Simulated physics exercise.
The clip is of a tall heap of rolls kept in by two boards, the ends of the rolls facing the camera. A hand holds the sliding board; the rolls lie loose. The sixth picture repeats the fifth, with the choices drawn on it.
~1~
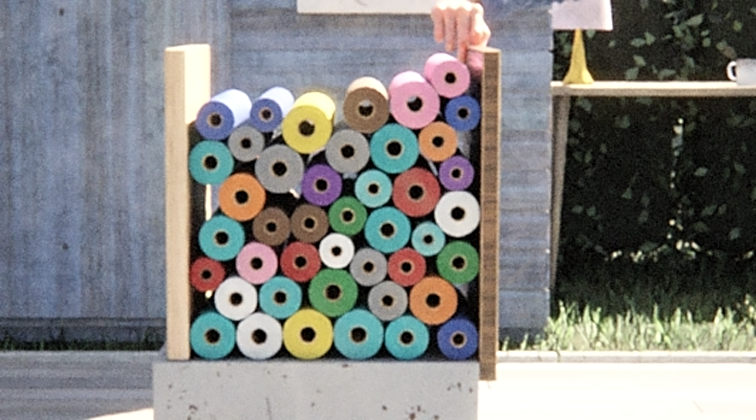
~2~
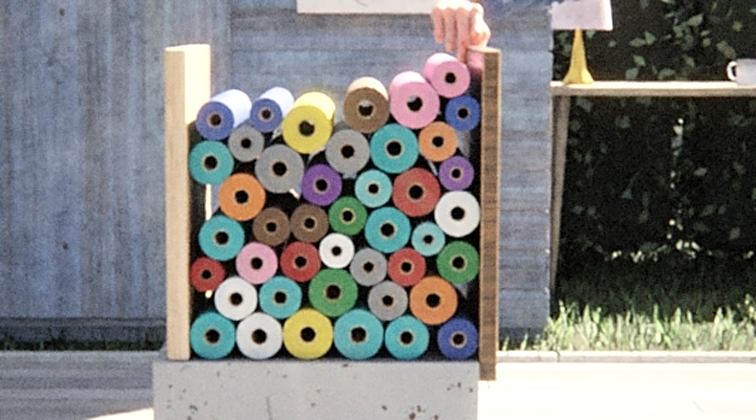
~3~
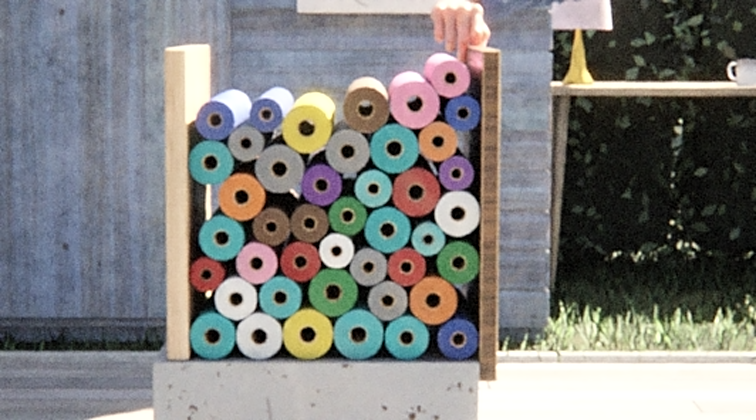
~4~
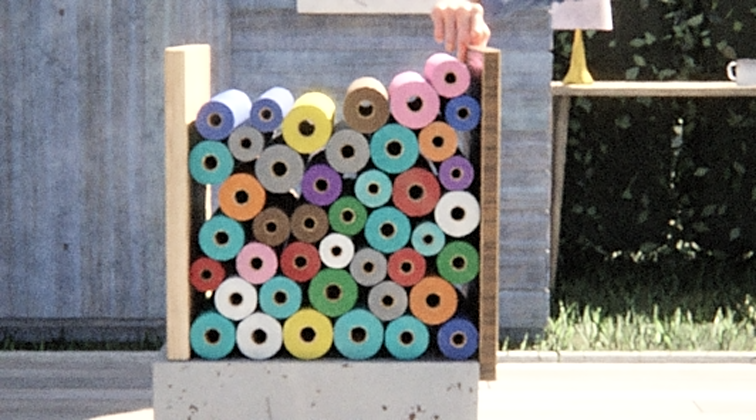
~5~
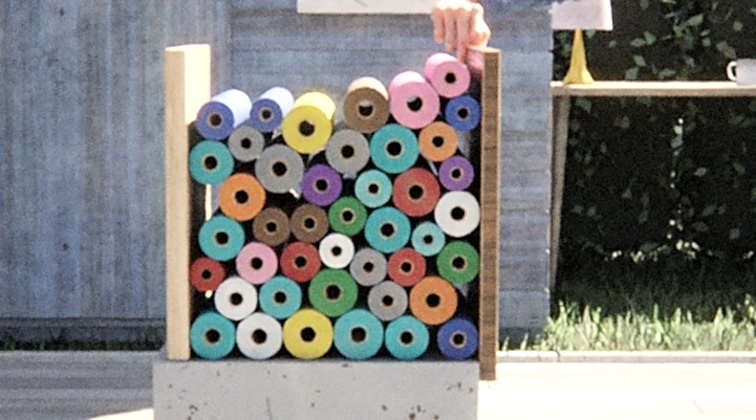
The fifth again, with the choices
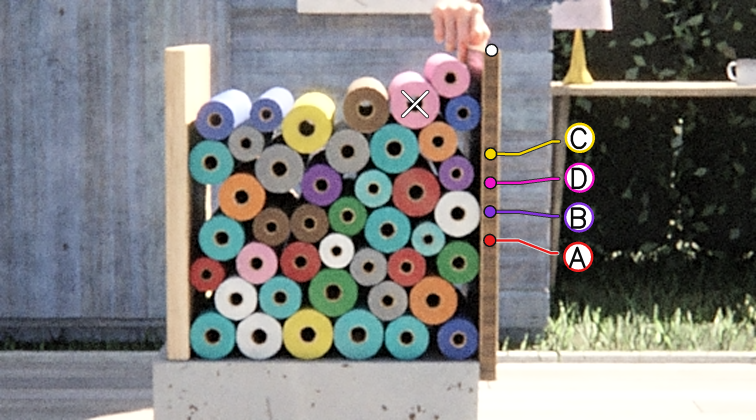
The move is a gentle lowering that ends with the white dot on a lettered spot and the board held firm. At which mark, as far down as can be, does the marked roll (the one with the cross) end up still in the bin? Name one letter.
At most to D.
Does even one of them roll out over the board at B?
Yes.
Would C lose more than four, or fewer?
It loses fewer than four.
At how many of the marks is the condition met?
The number is two.
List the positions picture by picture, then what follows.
The first frame shows a blue roll (463, 113); a pink roll (450, 78); side board (479, 201).
The second frame shows side board (479, 201); a turquoise roll (213, 336).
The third frame shows a blue roll (458, 339); a turquoise roll (280, 297).
The fourth frame shows a turquoise roll (388, 229); a pink roll (257, 263).
The fifth frame shows a turquoise roll (222, 238); a turquoise roll (394, 148); a blue roll (463, 113).
On the copy, A at (490, 240); B at (490, 212); C at (491, 154); D at (490, 183); the cross at (415, 104); the white dot at (492, 50).
On D. First, top of the board (482, 110).
Then, top of the board (481, 180).
Finally, top of the board (481, 182), two out over the board, the crossed one still inside.
By contrast, A lets the crossed one out; B lets the crossed one out; C keeps the crossed one inside.
